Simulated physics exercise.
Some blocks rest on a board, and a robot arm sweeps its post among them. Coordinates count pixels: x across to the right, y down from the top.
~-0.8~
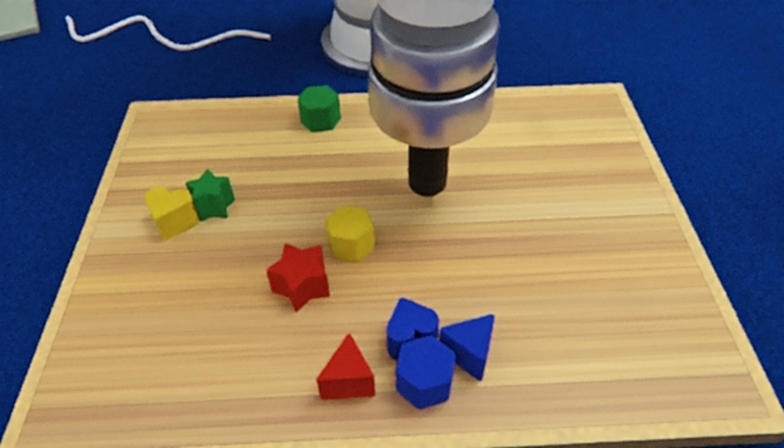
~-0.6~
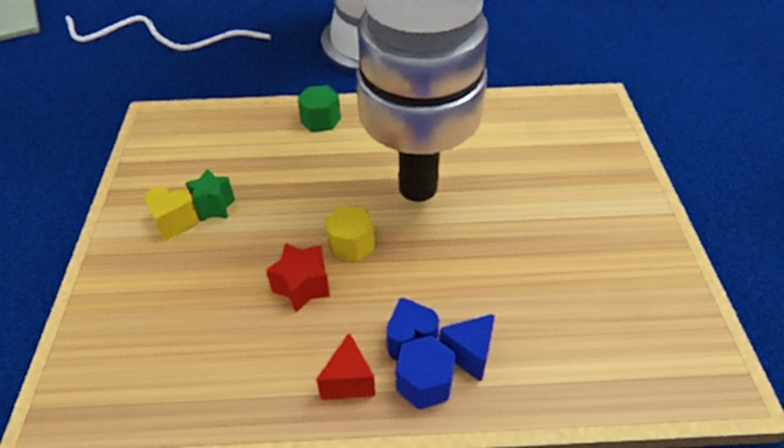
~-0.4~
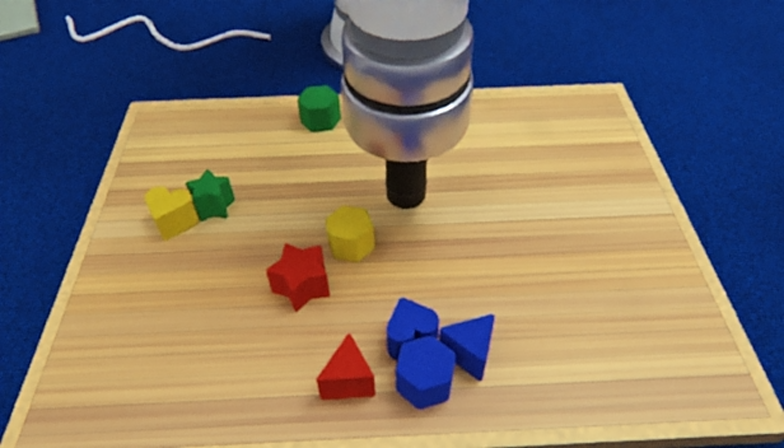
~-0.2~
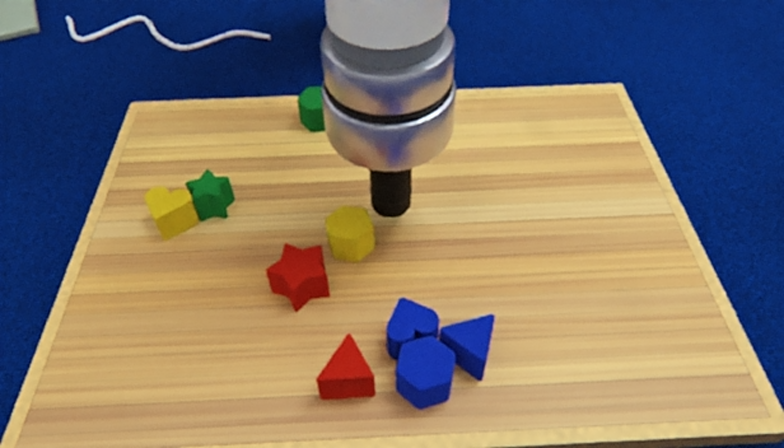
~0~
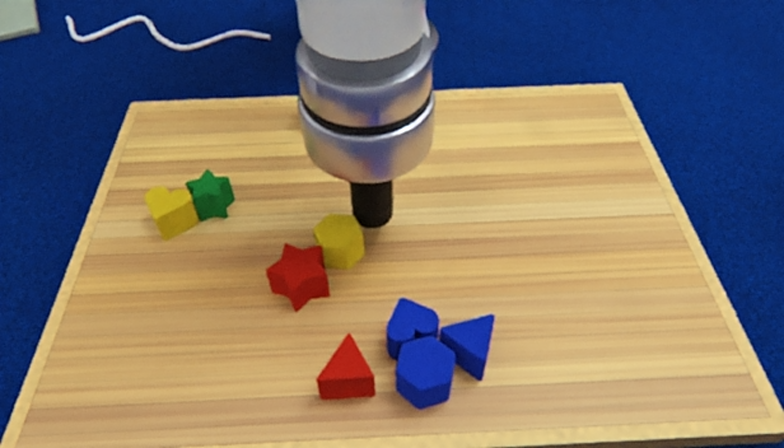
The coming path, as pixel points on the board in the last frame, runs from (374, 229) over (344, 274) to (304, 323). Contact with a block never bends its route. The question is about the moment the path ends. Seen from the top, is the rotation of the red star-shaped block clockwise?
Answer: No.
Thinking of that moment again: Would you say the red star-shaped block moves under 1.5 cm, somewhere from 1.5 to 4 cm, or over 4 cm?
Once the path is done, the red star-shaped block lies more than 4 cm from its present place.
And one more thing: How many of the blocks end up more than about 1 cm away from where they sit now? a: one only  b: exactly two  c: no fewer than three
My pick is b.
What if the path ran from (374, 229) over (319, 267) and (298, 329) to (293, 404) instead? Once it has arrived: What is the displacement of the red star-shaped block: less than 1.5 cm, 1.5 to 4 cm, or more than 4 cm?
Over 4 cm.
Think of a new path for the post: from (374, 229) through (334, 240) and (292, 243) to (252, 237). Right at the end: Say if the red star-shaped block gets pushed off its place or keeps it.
It is carried off its spot.
The first path, step by step. One third of the way, post (354, 244); red star-shaped block (266, 286), turned 15° anticlockwise; yellow six-sided block (309, 253), turned 30° clockwise.
Two thirds of the way, post (328, 276); red star-shaped block (242, 293), turned 35° anticlockwise; yellow six-sided block (282, 266), turned 85° clockwise.
At the end, post (301, 309); red star-shaped block (225, 299), turned 25° anticlockwise; yellow six-sided block (268, 274), turned 110° clockwise; red triangle still.
